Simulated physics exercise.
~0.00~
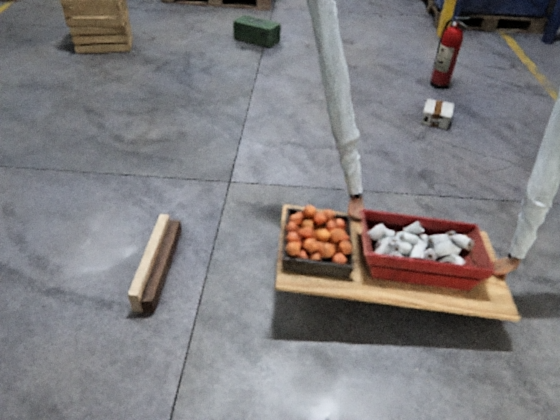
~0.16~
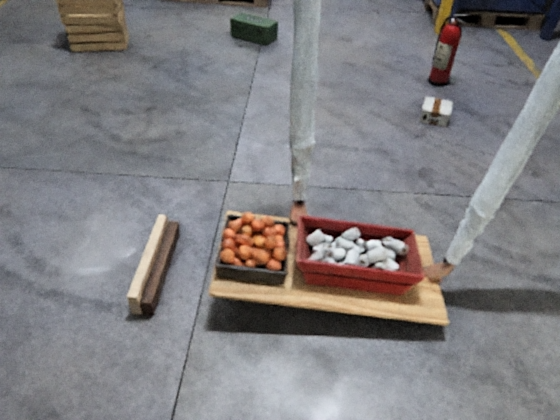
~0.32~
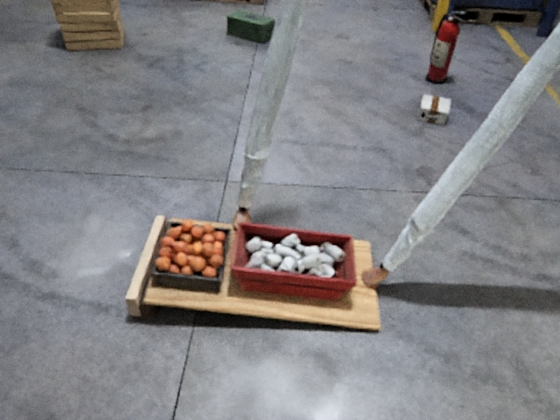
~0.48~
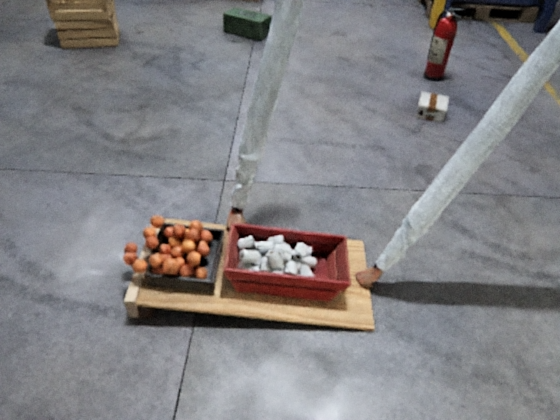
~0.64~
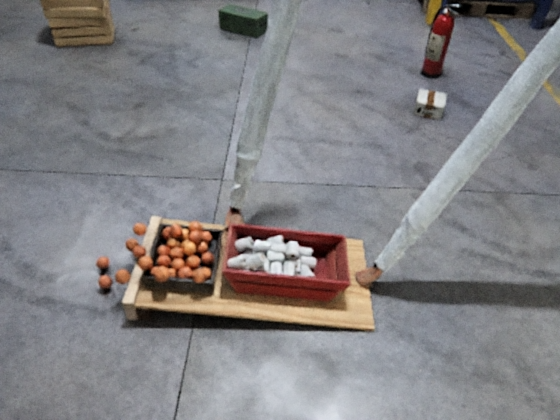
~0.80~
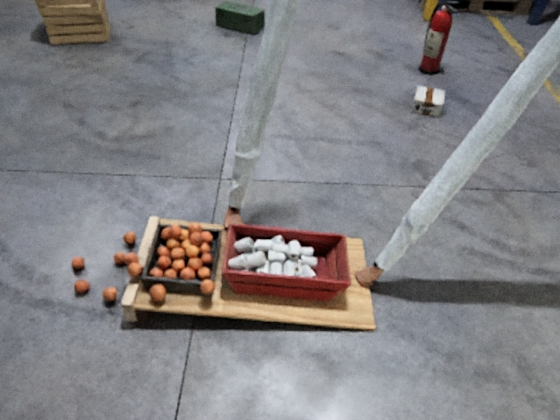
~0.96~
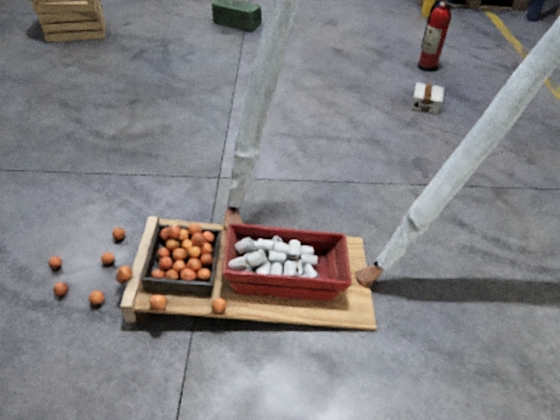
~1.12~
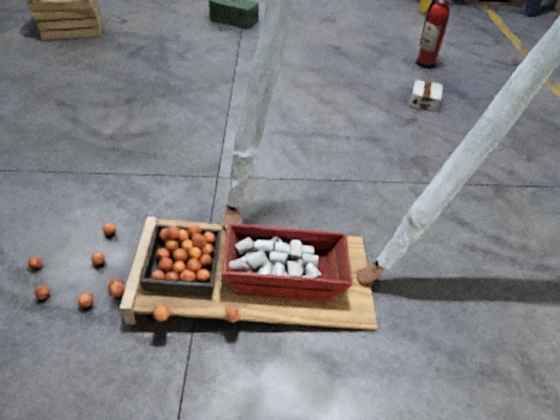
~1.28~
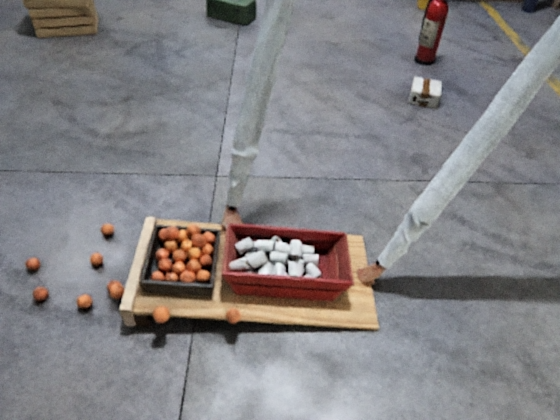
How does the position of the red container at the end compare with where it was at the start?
It starts over on the right side of the view and ends clearly further left, near the middle, at almost the same height.
